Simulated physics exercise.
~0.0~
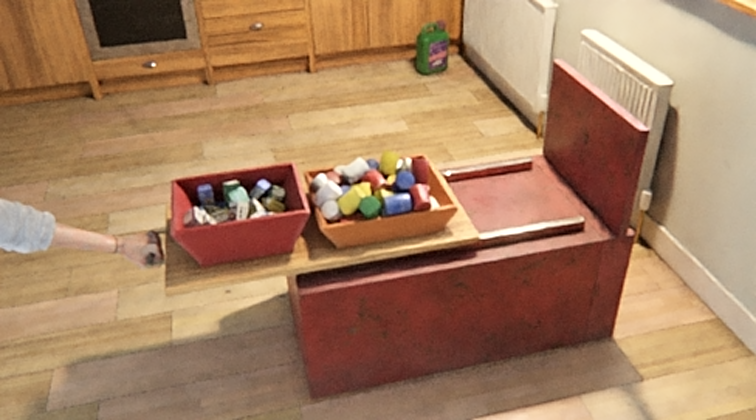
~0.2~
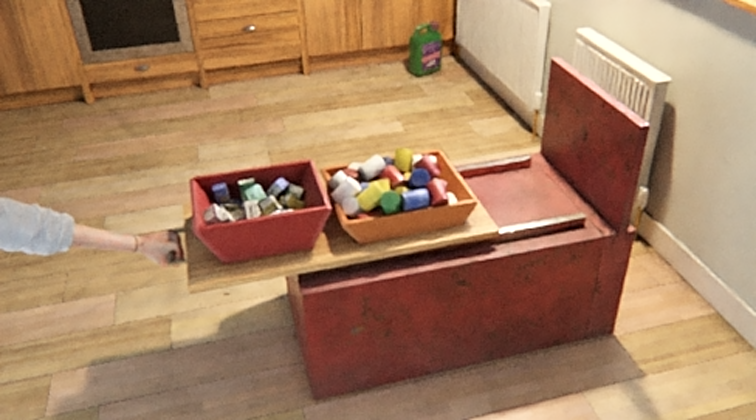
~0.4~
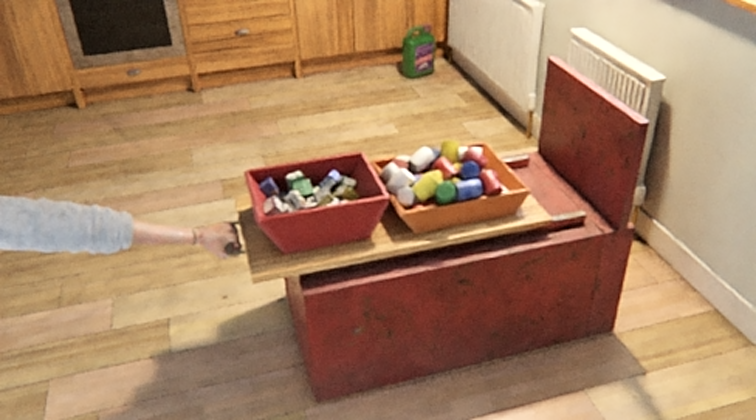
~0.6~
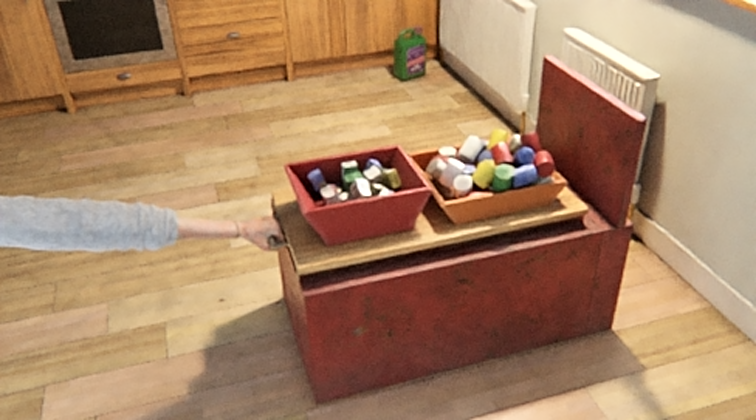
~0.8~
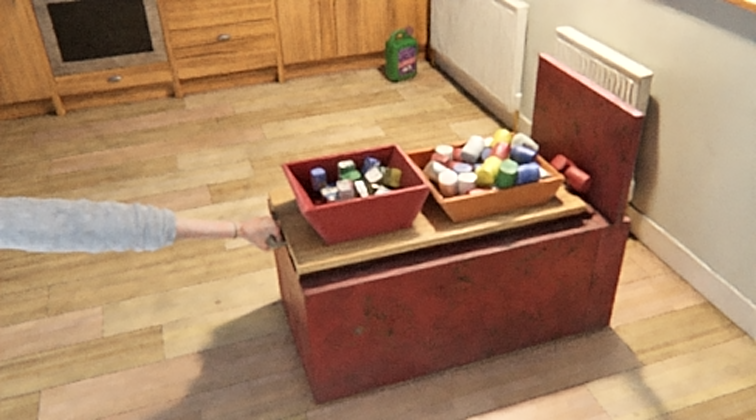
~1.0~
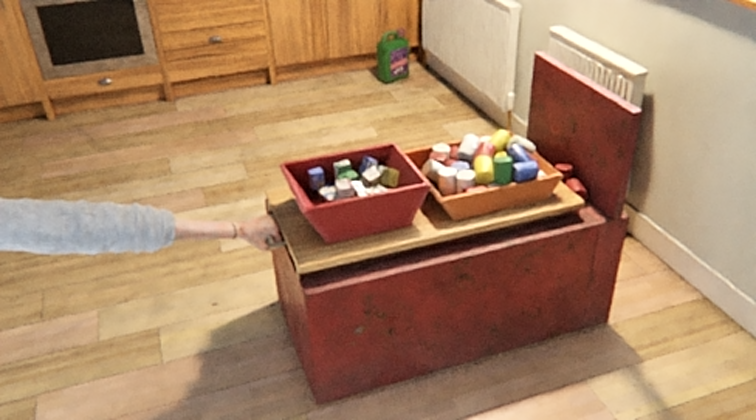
A wooden shelf carrying a red crate of small cartons and an orange crate of colourful spice jars juts out to the left over a worn red chest in a kitchen. A hand in a pale blue sleeve grips its left end and pushes it rightward, carrying both crates toward the upright red back panel. The shelf stops abruptly once it covers the chest, and the jars heap toward the right of the orange crate. Two red jars spill over its far end and drop beside the panel, while the rest settle and the cartons stay inside.
